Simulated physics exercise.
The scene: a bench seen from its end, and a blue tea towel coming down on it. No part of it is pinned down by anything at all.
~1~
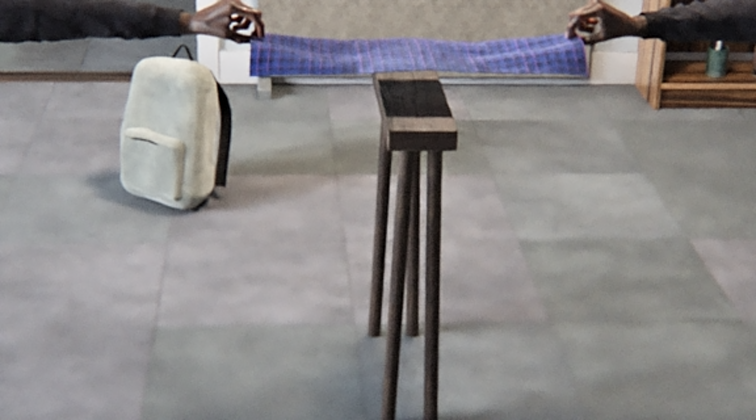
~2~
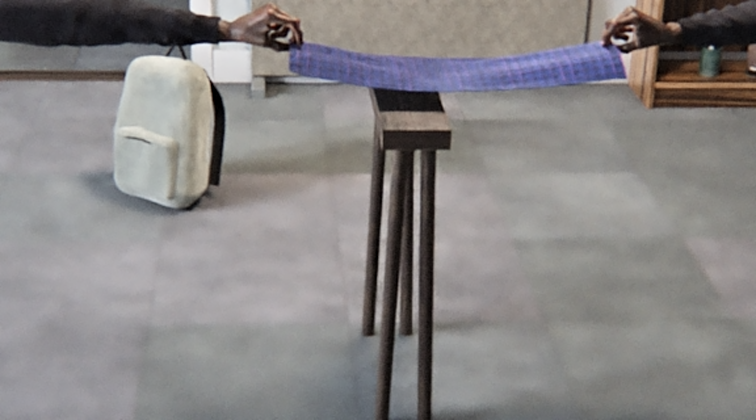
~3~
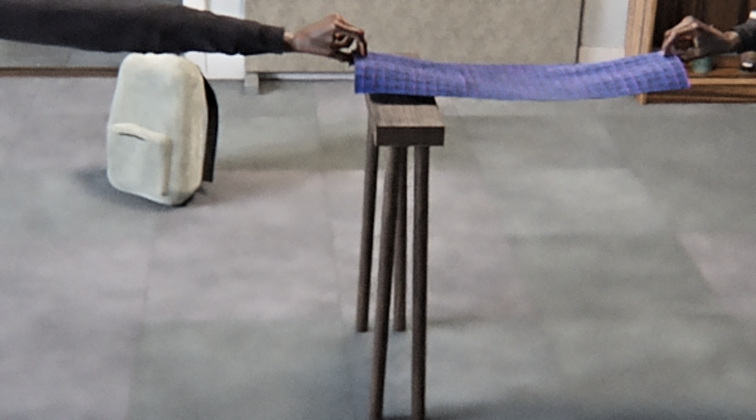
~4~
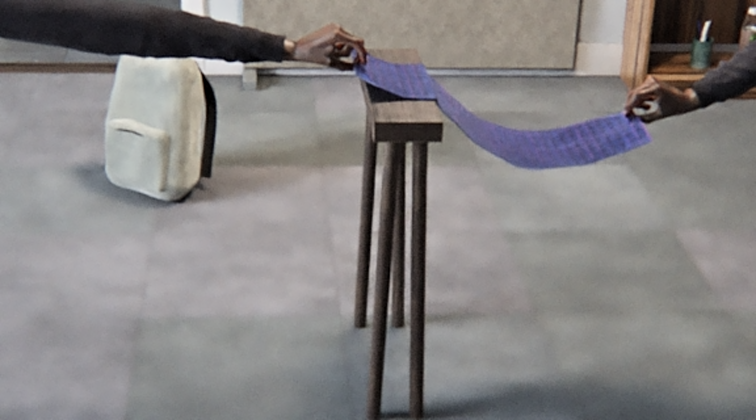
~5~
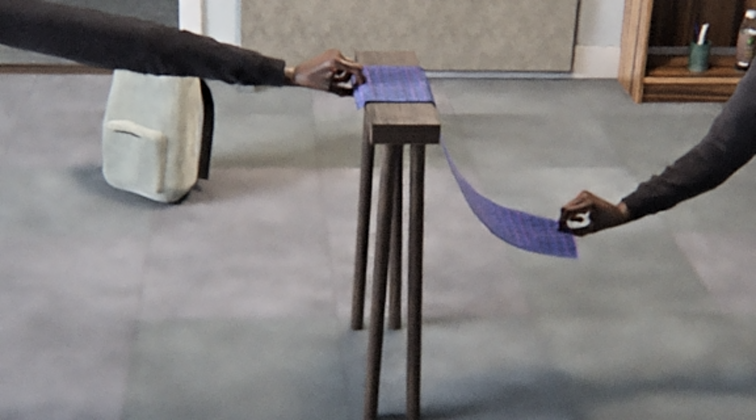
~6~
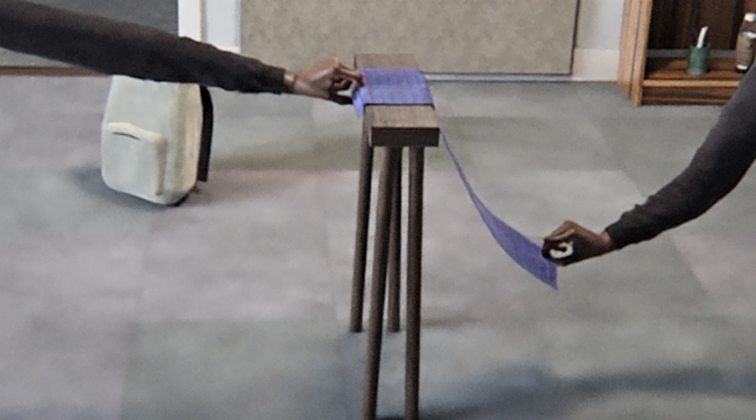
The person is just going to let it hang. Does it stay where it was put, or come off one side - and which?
Most likely it heads off to the right, as I see it.
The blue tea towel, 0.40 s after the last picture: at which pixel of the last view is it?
Its middle is around pixel (457, 282).
Then, 0.40 s later than the last view, tea towel clear of the top and falling near (457, 282).
Then, 0.64 s later than the last view, tea towel in a heap on the floor near (453, 370).
Finally, tea towel in a heap on the floor near (454, 371). The blue tea towel goes down on the right side.
